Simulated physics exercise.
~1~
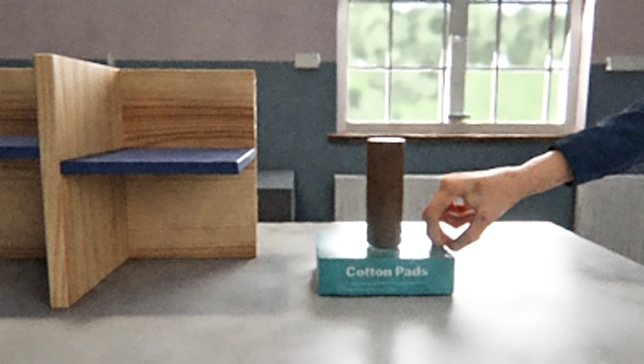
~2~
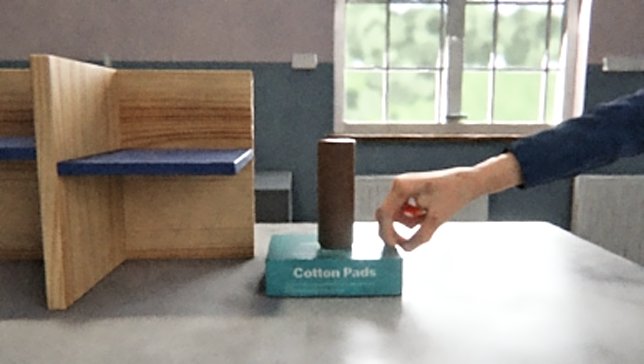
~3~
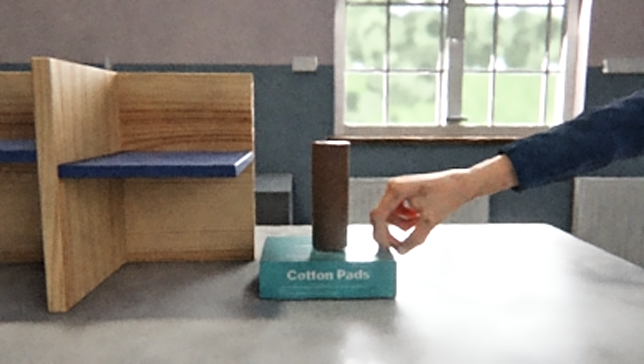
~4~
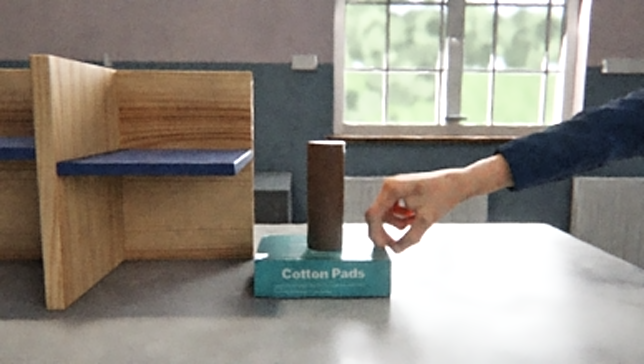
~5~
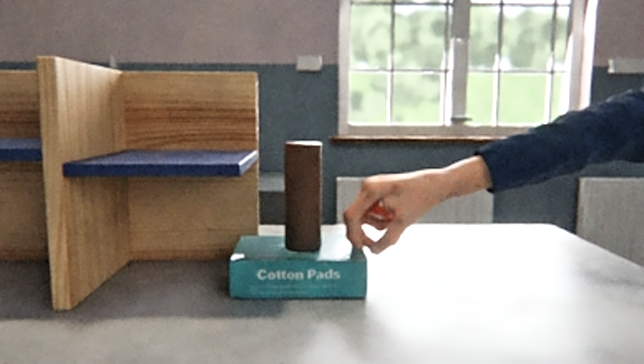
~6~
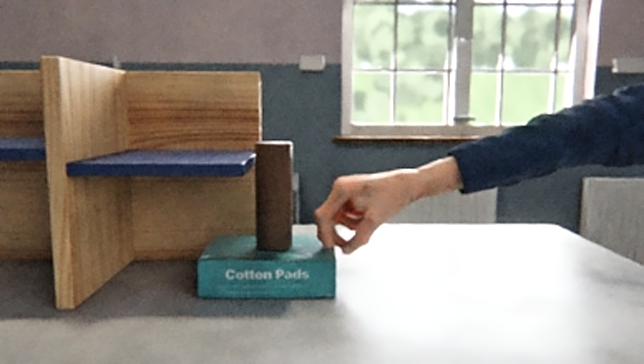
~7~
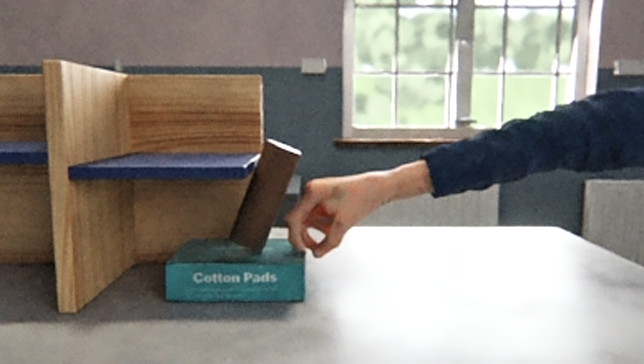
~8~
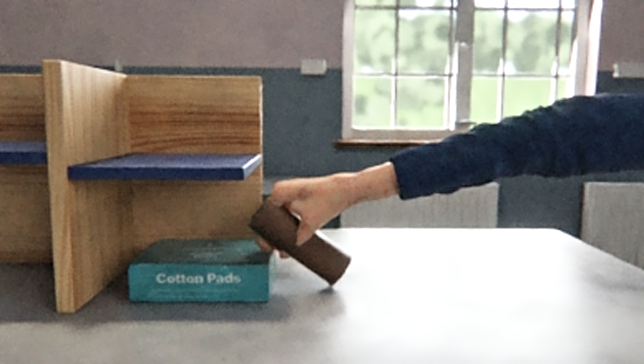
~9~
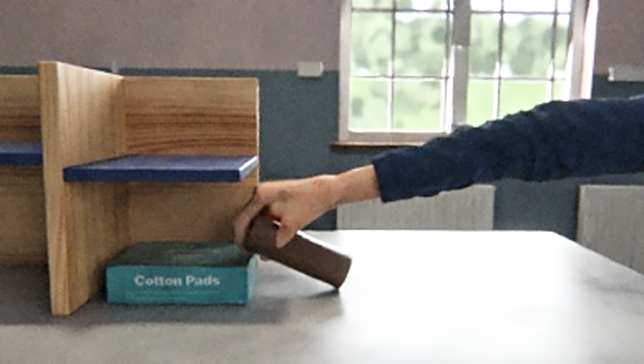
On a grey tabletop, a hand pushing a cotton pads box left under a blue shelf, the brown cylinder on top toppling off rightward.
